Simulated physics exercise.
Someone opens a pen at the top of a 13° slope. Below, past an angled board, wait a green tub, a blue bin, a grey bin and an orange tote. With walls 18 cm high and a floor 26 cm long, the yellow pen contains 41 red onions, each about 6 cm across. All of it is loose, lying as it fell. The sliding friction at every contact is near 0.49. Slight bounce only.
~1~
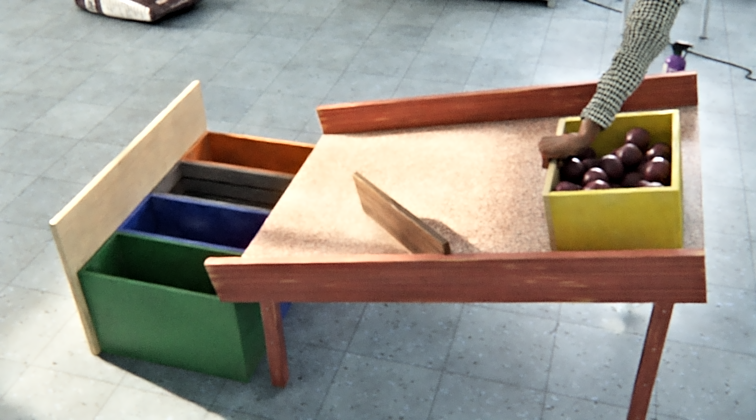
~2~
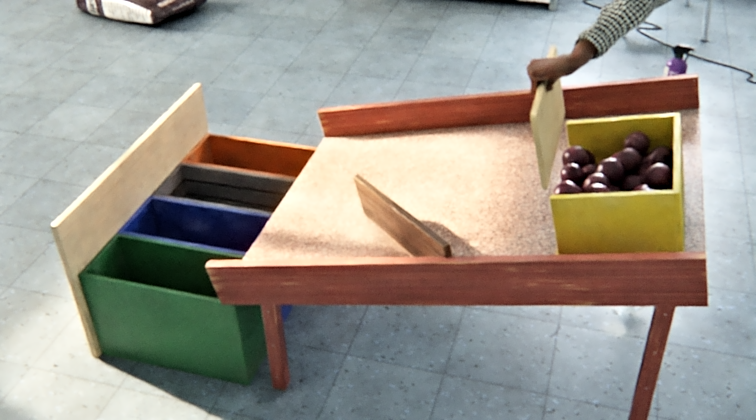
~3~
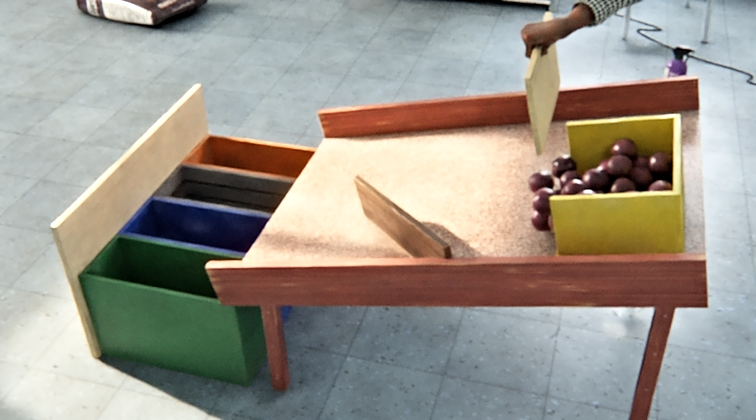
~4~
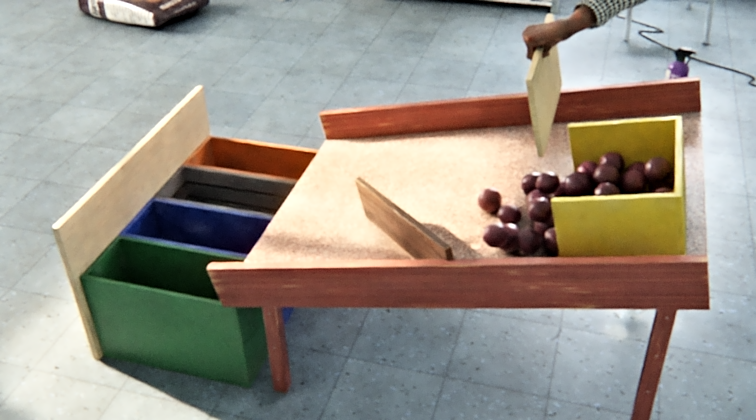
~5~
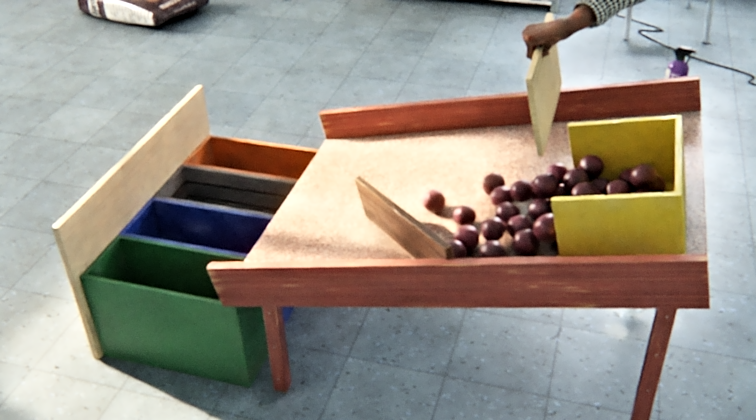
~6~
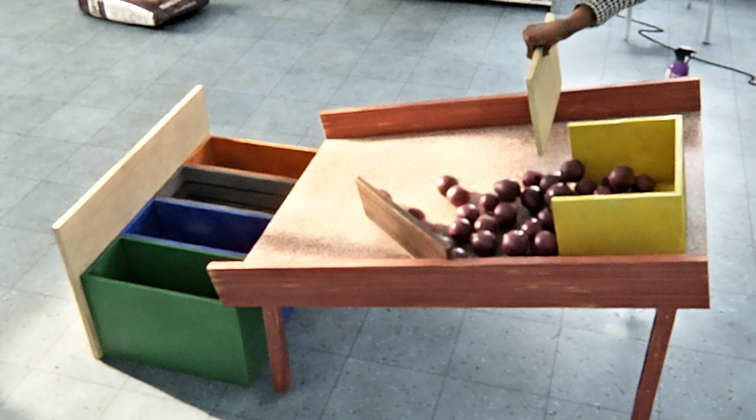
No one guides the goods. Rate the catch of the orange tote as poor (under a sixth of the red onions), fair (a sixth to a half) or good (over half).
The catch is fair.
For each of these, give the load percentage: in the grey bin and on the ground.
Close to 65 and 0 percent respectively.
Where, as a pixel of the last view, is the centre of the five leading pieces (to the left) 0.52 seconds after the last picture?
Centre approx. at (300, 179) px.
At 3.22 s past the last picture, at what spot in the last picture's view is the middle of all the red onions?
At about (235, 243).
Then, 0.52 s after the last picture, 2 still in the yellow pen, 1 in the grey bin, 36 on the slope and 2 in the air.
Then, 1.16 s after the last picture, 4 in the grey bin, 8 in the orange tote, 27 on the slope and 2 in the air.
Then, 2.06 s after the last picture, 16 in the grey bin, 13 in the orange tote, 9 on the slope and 3 in the air.
When it is over (3.22 s after the last picture), 26 in the grey bin and 15 in the orange tote. Asked share, 15 of 41, 37 per cent.
